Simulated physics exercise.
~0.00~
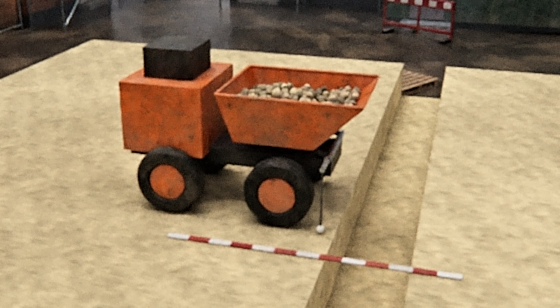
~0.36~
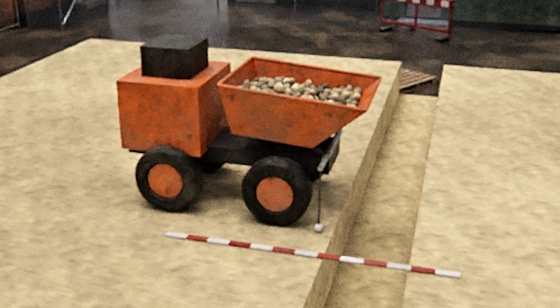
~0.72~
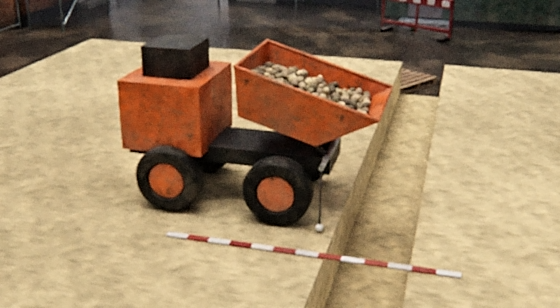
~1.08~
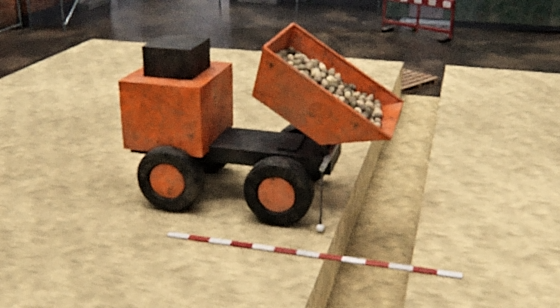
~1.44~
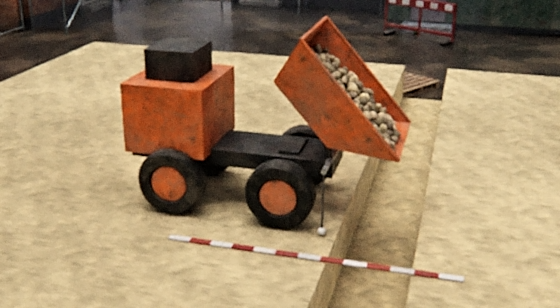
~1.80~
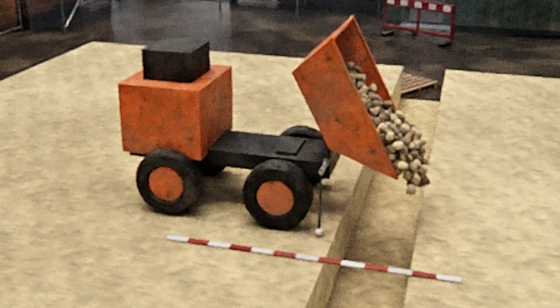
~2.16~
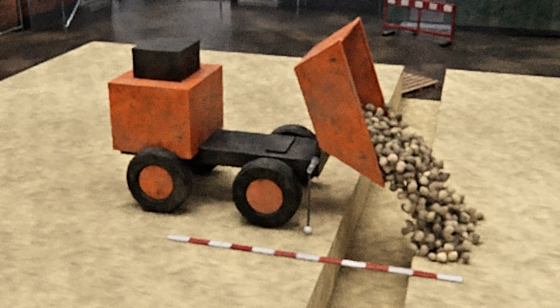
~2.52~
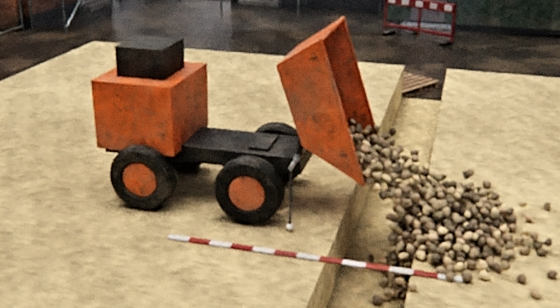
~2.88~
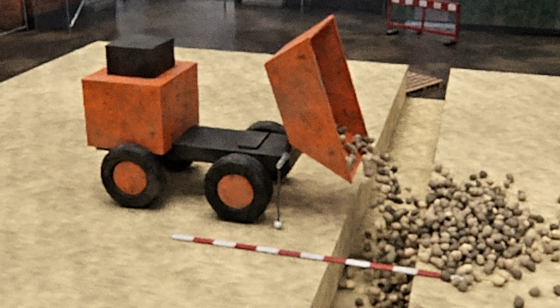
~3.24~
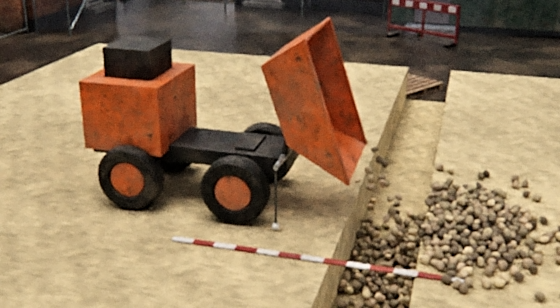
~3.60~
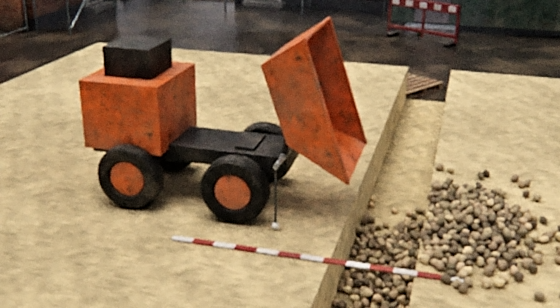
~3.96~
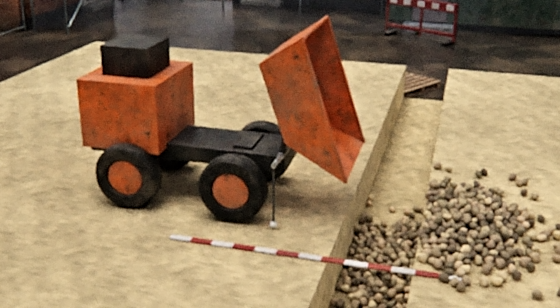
The clip shows an orange dumper tipping its skip of stones toward a trench on the right, then backing left as they pour out. The stones end up partly in the trench and partly scattered on the ground beyond, while the emptied skip stays steeply raised.
